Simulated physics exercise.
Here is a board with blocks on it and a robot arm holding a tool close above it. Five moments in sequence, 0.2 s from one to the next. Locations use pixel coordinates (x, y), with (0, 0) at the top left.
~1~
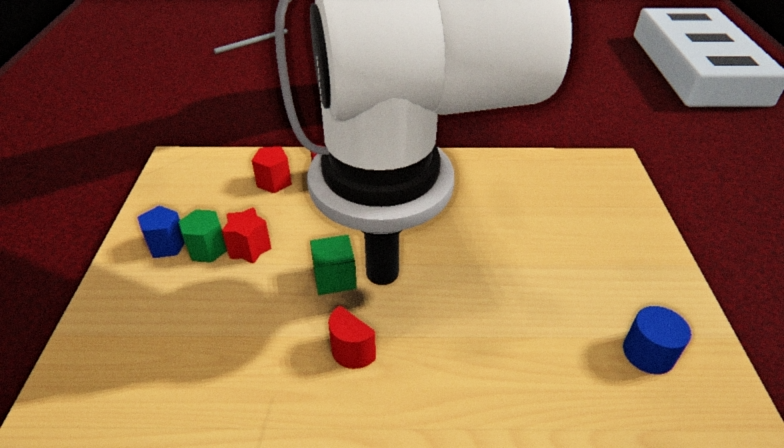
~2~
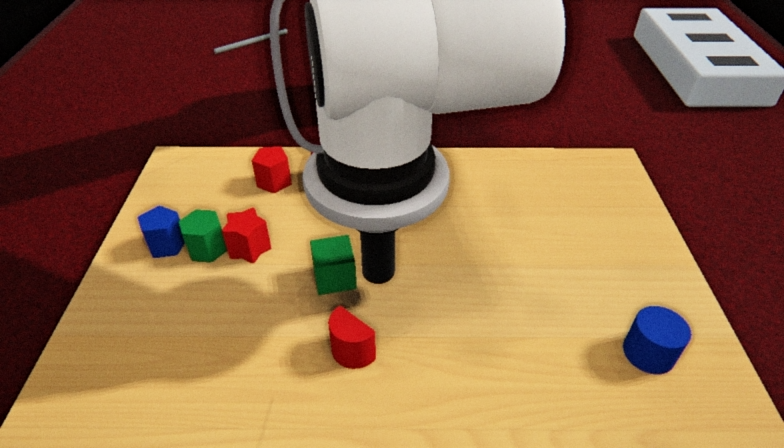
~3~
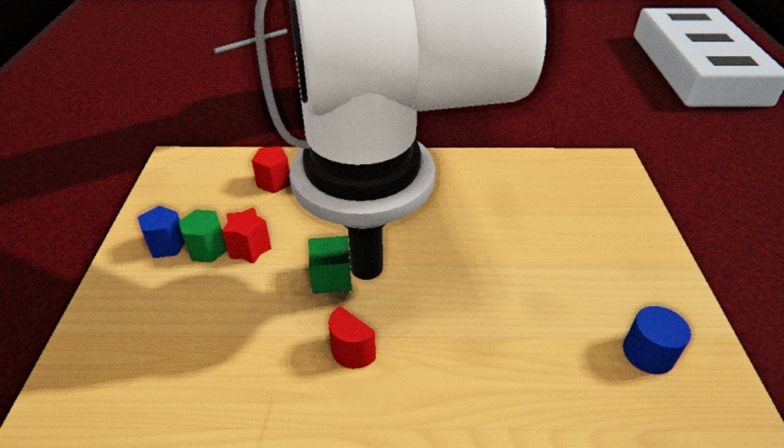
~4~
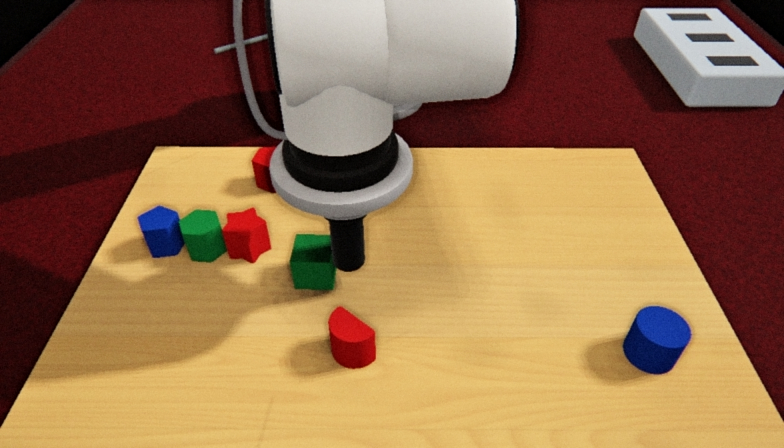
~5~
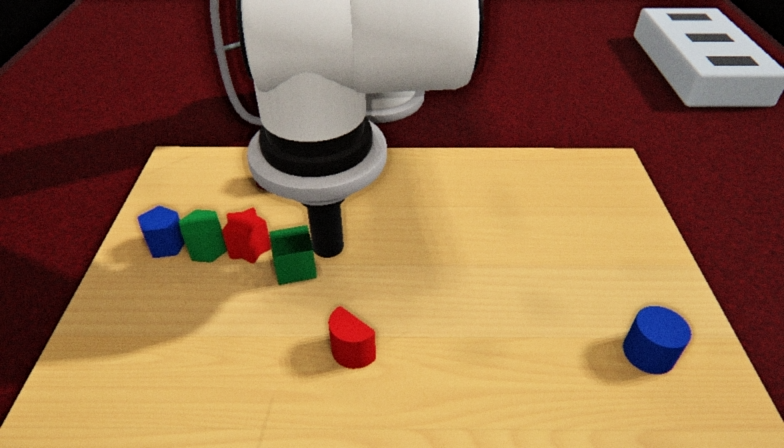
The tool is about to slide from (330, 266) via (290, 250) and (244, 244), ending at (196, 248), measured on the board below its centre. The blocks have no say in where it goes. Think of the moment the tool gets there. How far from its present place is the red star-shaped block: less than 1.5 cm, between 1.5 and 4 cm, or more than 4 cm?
Long, over 4 cm.
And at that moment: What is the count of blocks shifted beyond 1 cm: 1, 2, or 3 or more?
I expect three or more blocks to be moved by more than 1 cm.
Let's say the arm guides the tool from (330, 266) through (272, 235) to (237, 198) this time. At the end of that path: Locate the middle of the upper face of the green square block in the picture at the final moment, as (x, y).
The middle of the upper face of the green square block will lie at about (258, 242) in the picture.
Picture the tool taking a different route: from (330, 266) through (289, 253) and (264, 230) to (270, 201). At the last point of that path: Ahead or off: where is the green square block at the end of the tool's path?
It will get left beside or behind the tool.
What follows on the original path. One third of the way, tool at (285, 231); red star-shaped block at (238, 221), turned 15° clockwise; green square block at (258, 242), turned 25° anticlockwise.
Two thirds of the way, tool at (239, 225); blue five-sided block at (136, 217); green hexagonal block at (171, 223); red star-shaped block at (206, 228); green square block at (249, 245), turned 50° anticlockwise.
At the end, tool at (190, 229); blue five-sided block at (120, 216), turned 25° clockwise; green hexagonal block at (140, 233), turned 45° clockwise; red star-shaped block at (174, 242), turned 45° anticlockwise; green square block at (249, 245), turned 50° anticlockwise.
